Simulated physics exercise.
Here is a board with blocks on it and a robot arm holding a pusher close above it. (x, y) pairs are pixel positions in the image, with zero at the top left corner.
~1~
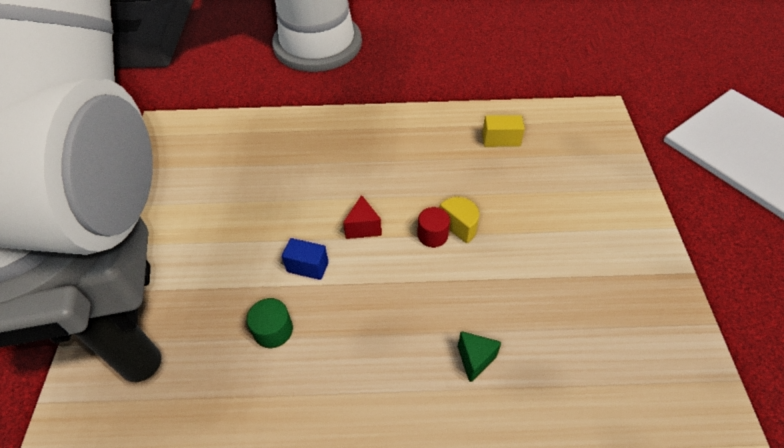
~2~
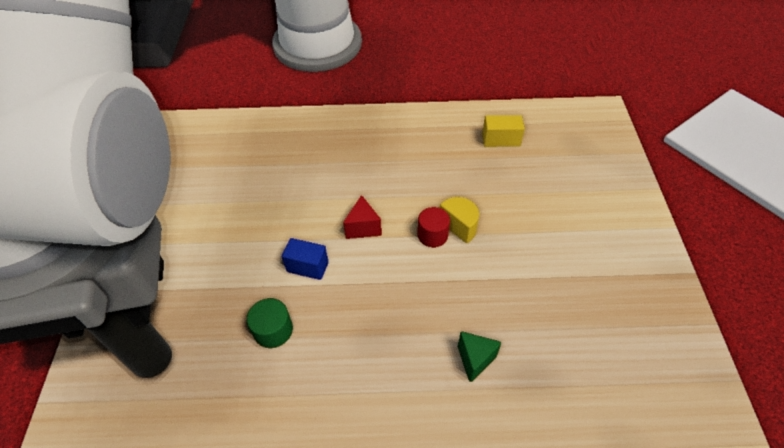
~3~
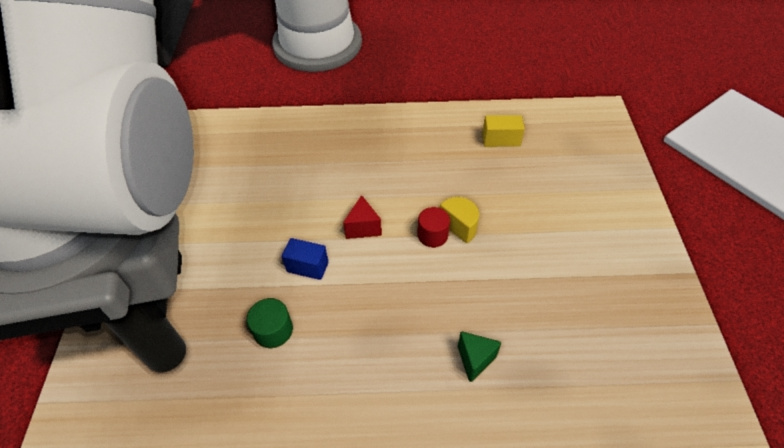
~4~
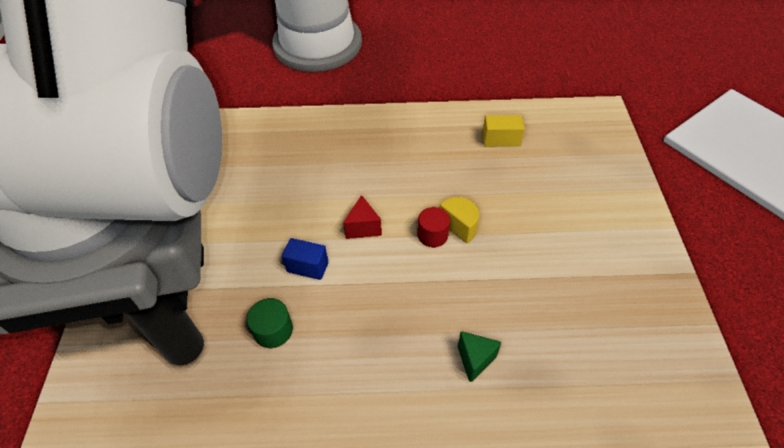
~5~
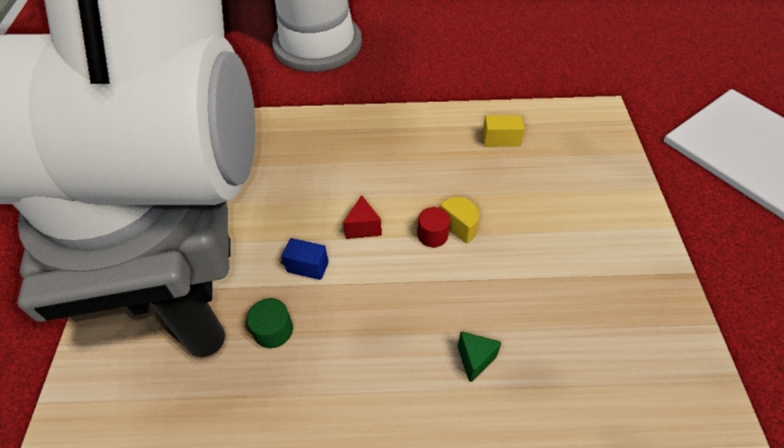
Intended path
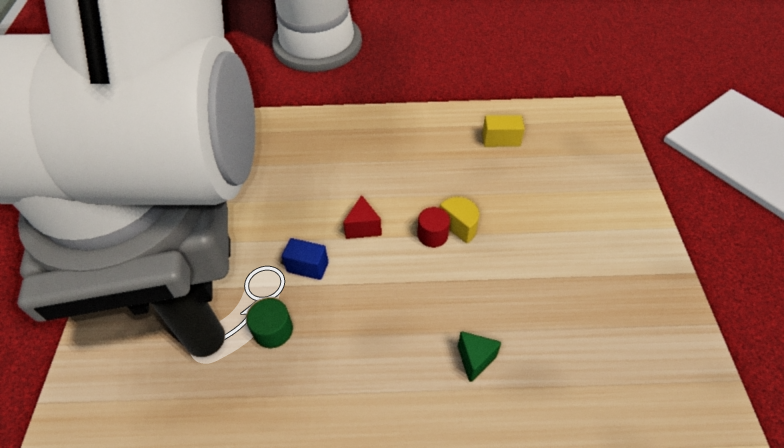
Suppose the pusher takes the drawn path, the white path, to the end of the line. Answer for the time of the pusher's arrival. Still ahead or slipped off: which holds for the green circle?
No longer ahead of the pusher.
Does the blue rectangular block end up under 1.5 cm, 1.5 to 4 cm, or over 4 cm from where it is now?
Up to 1.5 cm.
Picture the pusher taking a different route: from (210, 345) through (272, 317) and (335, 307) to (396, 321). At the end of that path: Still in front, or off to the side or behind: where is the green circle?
I predict the pusher has moved past it.
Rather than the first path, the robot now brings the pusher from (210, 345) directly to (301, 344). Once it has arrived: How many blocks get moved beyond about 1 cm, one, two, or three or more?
It moves one block.
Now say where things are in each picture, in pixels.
In the first picture, tip of the pusher (141, 363), middles of tops, green circle (267, 315), blue rectangular block (303, 250).
In the second picture, pusher (152, 359), nothing pushed.
In the third picture, pusher (166, 354), nothing pushed.
In the fourth picture, pusher (184, 347), nothing pushed.
In the fifth picture, pusher (206, 339), green circle (267, 315), blue rectangular block (303, 250).
The line goes from (210, 345) over (237, 329) and (256, 307) to (265, 283).
What follows on the original path. Halfway along, pusher (245, 312); green circle (279, 311).
At the end, pusher (262, 277); green circle (281, 310); blue rectangular block unmoved.
